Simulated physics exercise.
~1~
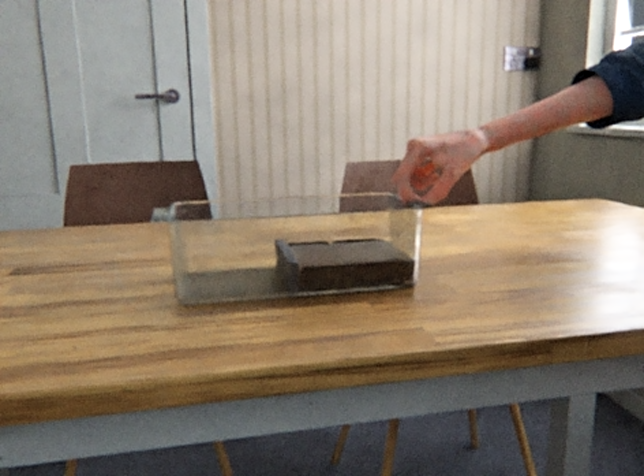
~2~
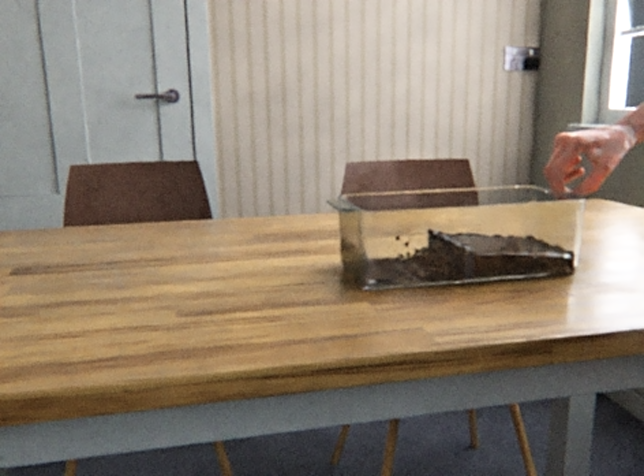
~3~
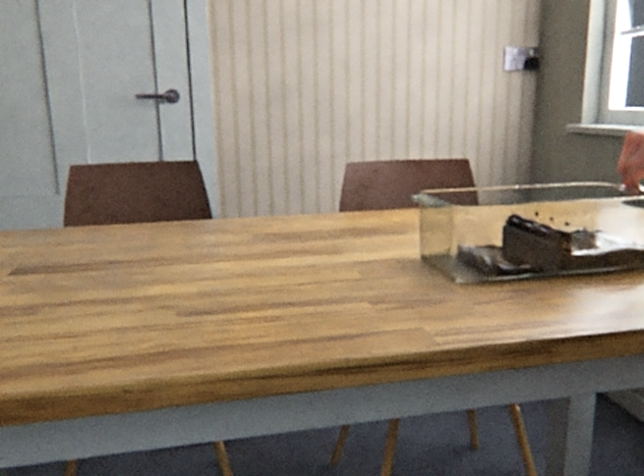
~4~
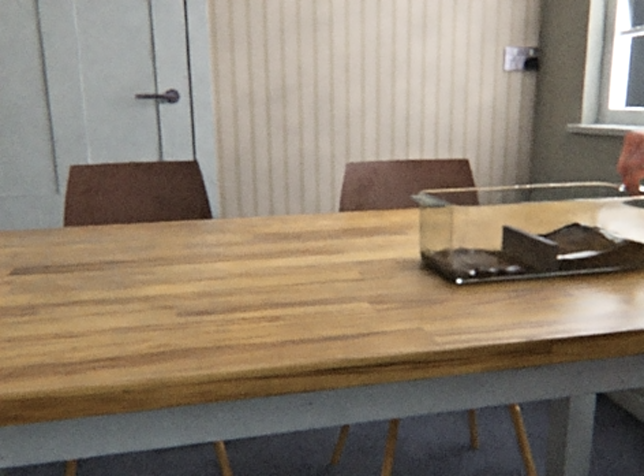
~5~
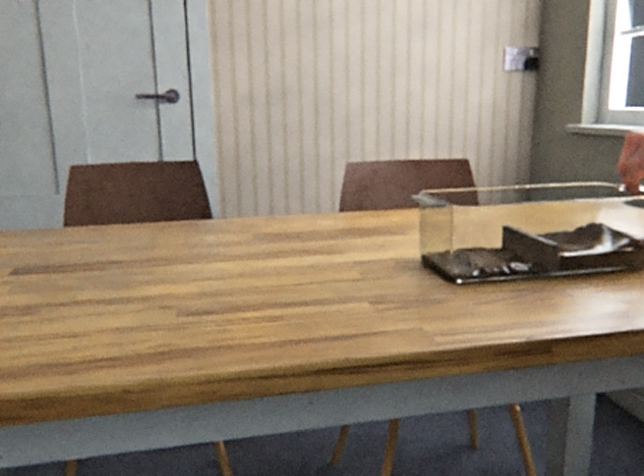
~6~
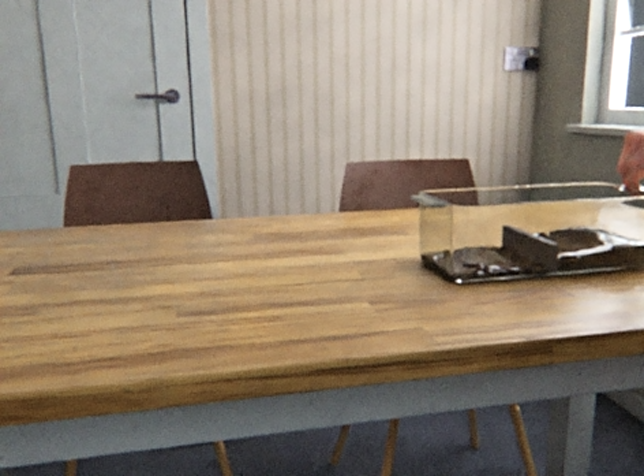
A hand pulled a clear, open tub of dark coffee to the right across a wooden table, and the coffee sloshed over the low divider into the empty left part; the tub then stopped, with most still on the right and none spilled out.
